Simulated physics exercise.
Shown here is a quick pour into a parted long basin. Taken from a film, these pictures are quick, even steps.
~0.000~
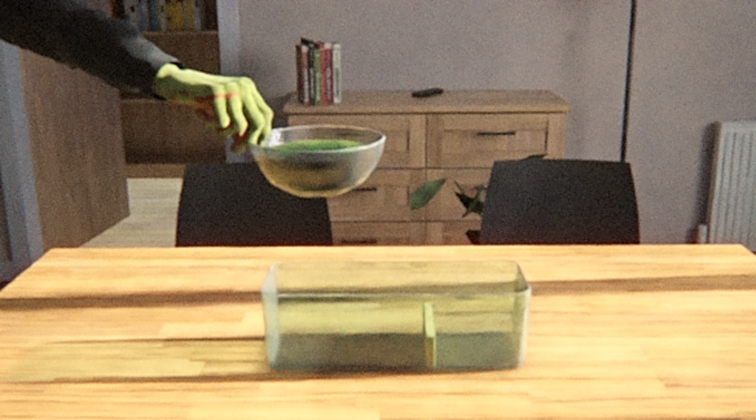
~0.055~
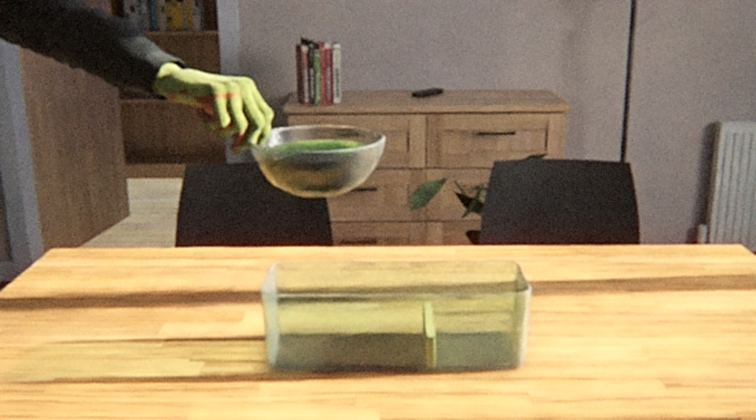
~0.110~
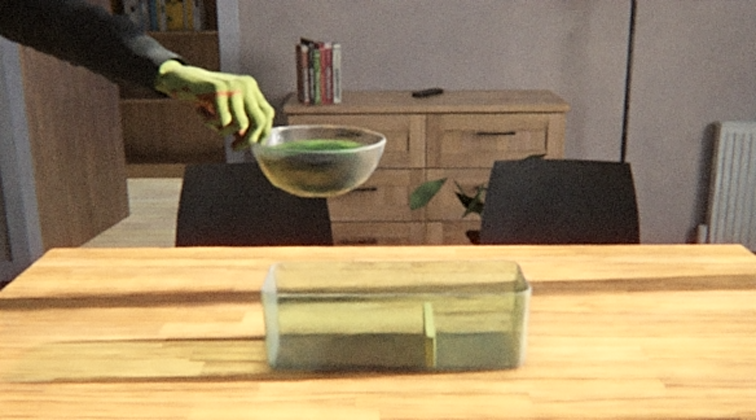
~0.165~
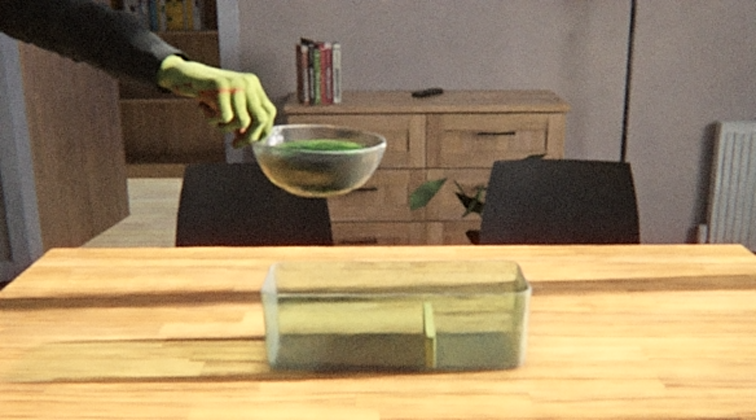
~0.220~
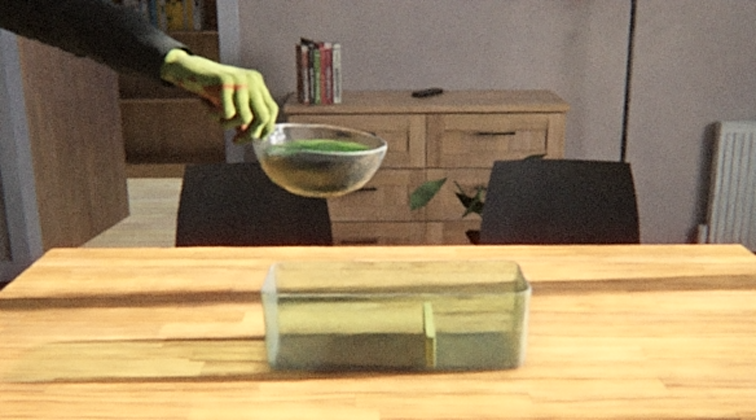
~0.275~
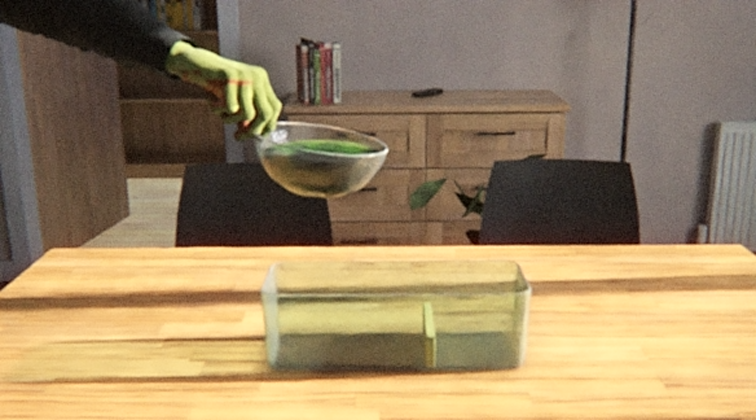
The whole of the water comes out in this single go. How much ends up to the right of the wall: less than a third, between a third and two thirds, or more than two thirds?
The share right of the wall ends up within a third to two thirds.
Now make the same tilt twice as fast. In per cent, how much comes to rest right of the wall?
I'd estimate some 35 percent.
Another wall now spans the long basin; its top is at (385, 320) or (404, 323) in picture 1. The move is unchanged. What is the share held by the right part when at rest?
That'd be about 90 percent for the first and about 75 percent for the other.
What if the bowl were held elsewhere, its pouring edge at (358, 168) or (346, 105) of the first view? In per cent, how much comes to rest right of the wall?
Estimate, first then second: 5 per cent and 10 per cent.
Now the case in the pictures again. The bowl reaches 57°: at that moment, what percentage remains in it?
50 %.
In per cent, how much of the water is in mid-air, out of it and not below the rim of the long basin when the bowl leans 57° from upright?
Close to 35 per cent.
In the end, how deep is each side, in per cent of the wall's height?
Roughly 30 left of the wall, roughly 60 right of it.
A moment on, the bowl is tipped part way and 49 per cent is still to pour, 4 is left of the wall and 12 right of it.
Next, the bowl is tipped on its side and 2 per cent is still to pour, 33 is left of the wall and 56 right of it.
Then the bowl is tipped on its side and 0 per cent is still to pour, 42 is left of the wall and 57 right of it.
Later the bowl is tipped on its side and 0 per cent is still to pour, 42 is left of the wall and 57 right of it.
Finally, 42 per cent lies left of the wall, 57 right of it and 1 outside.
